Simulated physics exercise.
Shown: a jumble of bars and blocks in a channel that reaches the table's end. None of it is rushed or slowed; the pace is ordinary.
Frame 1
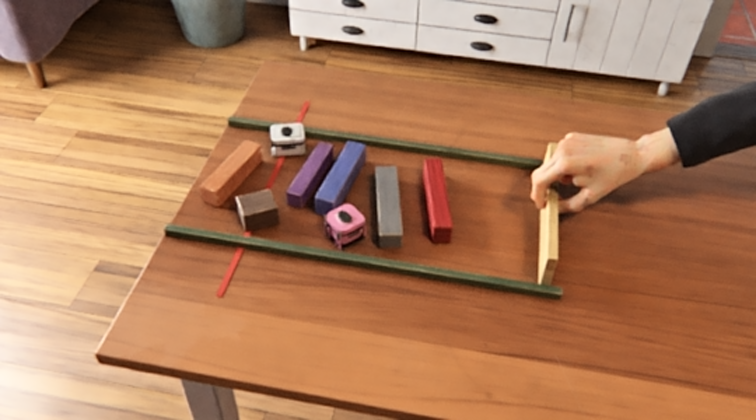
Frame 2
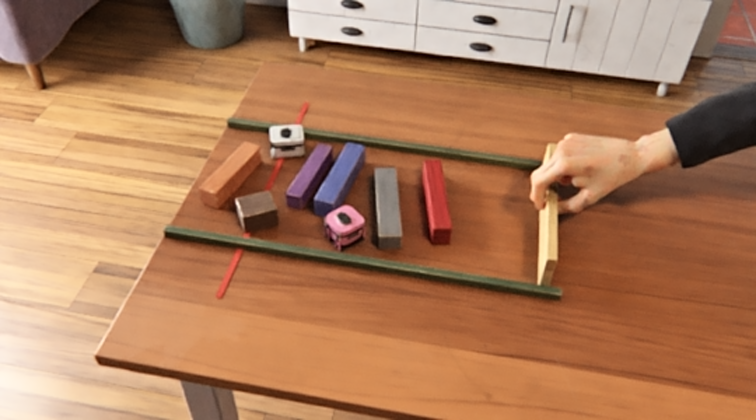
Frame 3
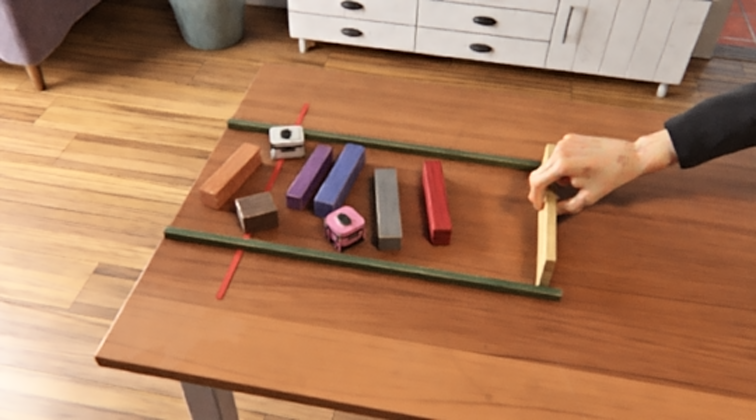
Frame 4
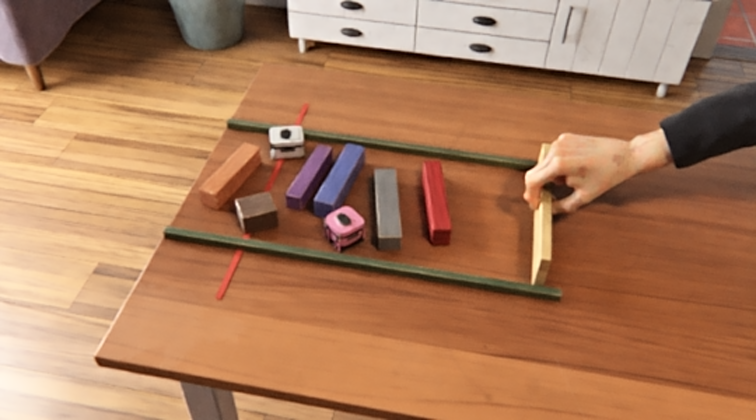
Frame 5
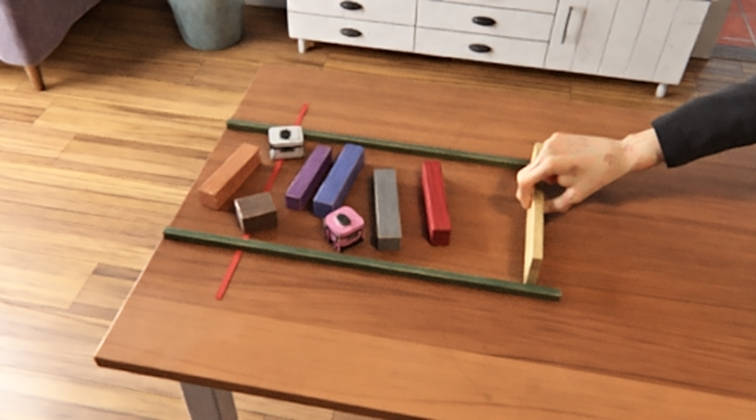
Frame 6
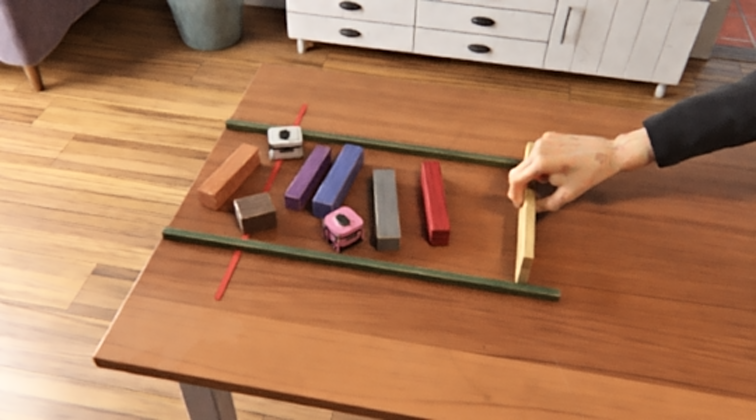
Hand sliding a pale wooden board slightly left between two dark green rails, while coloured bars and small cases lie still.
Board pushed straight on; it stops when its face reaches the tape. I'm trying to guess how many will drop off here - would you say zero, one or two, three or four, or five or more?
I'd say three or four.
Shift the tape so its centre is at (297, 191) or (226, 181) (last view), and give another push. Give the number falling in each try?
Down on the floor: 0 and 6.
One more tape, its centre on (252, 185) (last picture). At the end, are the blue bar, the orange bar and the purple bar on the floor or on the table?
Lab note - blue bar not toppled, orange bar toppled, purple bar toppled.
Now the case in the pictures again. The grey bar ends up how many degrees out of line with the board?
It comes to around 0 degrees.
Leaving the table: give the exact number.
The figure is 3, exactly.
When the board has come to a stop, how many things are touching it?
Contact count: 1.
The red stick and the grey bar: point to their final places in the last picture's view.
(260, 176) and (236, 186).
Soon after, none off yet; orange bar at rest near (231, 176); white case at rest near (286, 144); brown block at rest near (256, 214).
Then, none off yet; orange bar at rest near (231, 176); white case moved a little near (273, 140); brown block moving near (246, 213).
By the end, the number that fall off is three or four; fallen, brown block, white case and orange bar.
